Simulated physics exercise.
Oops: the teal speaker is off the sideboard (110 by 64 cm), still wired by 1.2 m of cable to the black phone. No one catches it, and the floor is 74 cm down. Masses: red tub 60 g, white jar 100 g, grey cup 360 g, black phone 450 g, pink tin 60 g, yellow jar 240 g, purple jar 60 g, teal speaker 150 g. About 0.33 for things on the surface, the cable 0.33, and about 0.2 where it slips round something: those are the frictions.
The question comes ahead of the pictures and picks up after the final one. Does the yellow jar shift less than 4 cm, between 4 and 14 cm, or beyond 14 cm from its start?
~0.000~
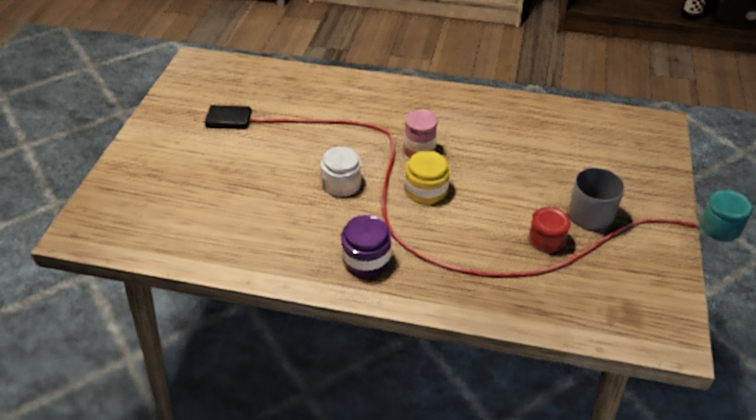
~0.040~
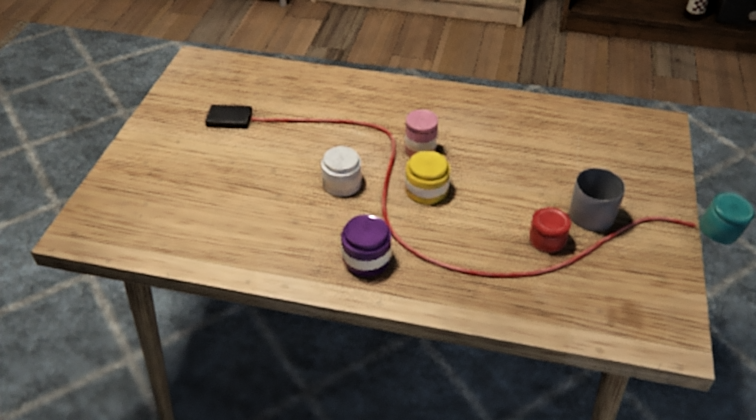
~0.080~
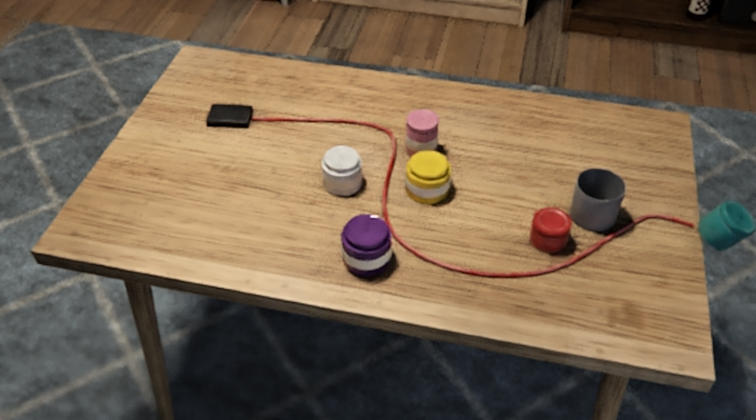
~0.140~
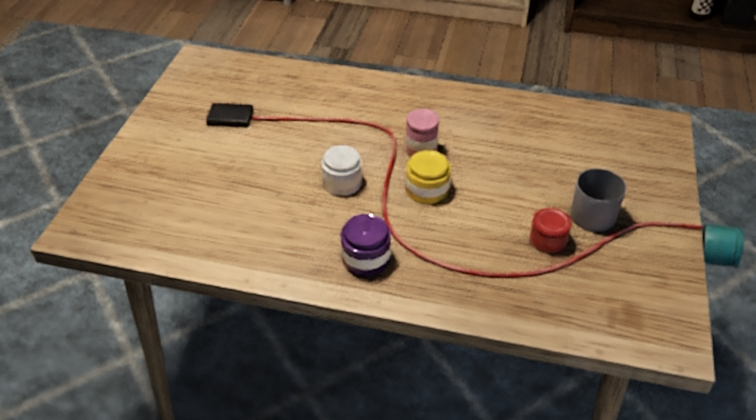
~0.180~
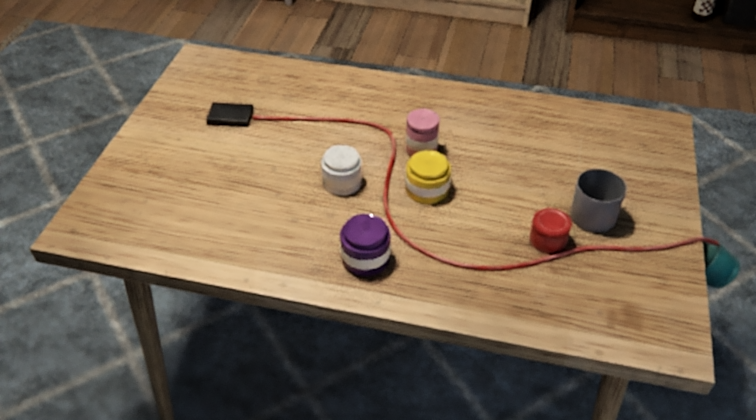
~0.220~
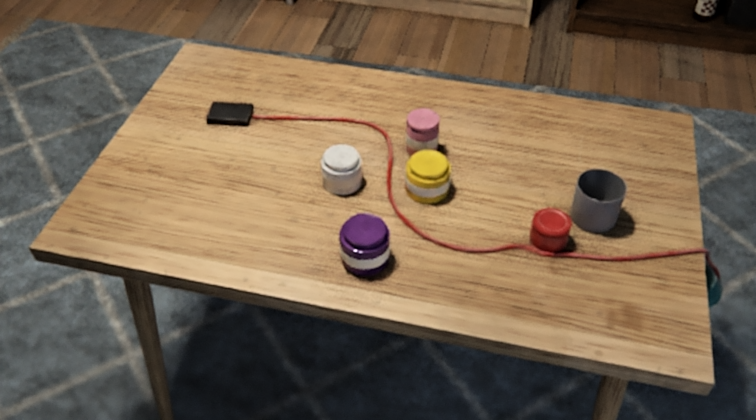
It shifts less than 4 cm.
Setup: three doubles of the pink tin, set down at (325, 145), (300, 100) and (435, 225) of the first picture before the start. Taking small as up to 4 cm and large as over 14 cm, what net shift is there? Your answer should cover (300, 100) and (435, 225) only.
In that order: Small, large.
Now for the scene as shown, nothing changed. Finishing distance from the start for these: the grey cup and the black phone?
The grey cup ends up around 0 cm from its start and the black phone around 4 cm.
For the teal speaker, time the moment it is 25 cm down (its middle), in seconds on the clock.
Near 0.30 seconds.
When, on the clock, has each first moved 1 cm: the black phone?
The black phone gets there at 0.38 seconds.
At 0.5 s, the cable's tail end at (260, 131); red tub 11 cm off its start, teal speaker over the edge, black phone 4 cm off its start.
At 0.7 s, the cable's tail end at (262, 133); teal speaker over the edge, red tub 16 cm off its start, black phone 4 cm off its start.
At 1.0 s, the cable's tail end at (262, 133); red tub 16 cm off its start at (540, 157), teal speaker over the edge, black phone 4 cm off its start at (244, 119).
At 1.2 s, the cable's tail end at (262, 133); red tub 16 cm off its start, black phone 4 cm off its start, teal speaker over the edge.
At 2.4 s, the cable's tail end at (262, 133); yellow jar 0 cm off its start at (430, 161), red tub 16 cm off its start at (540, 157), black phone 4 cm off its start at (244, 119), teal speaker over the edge.
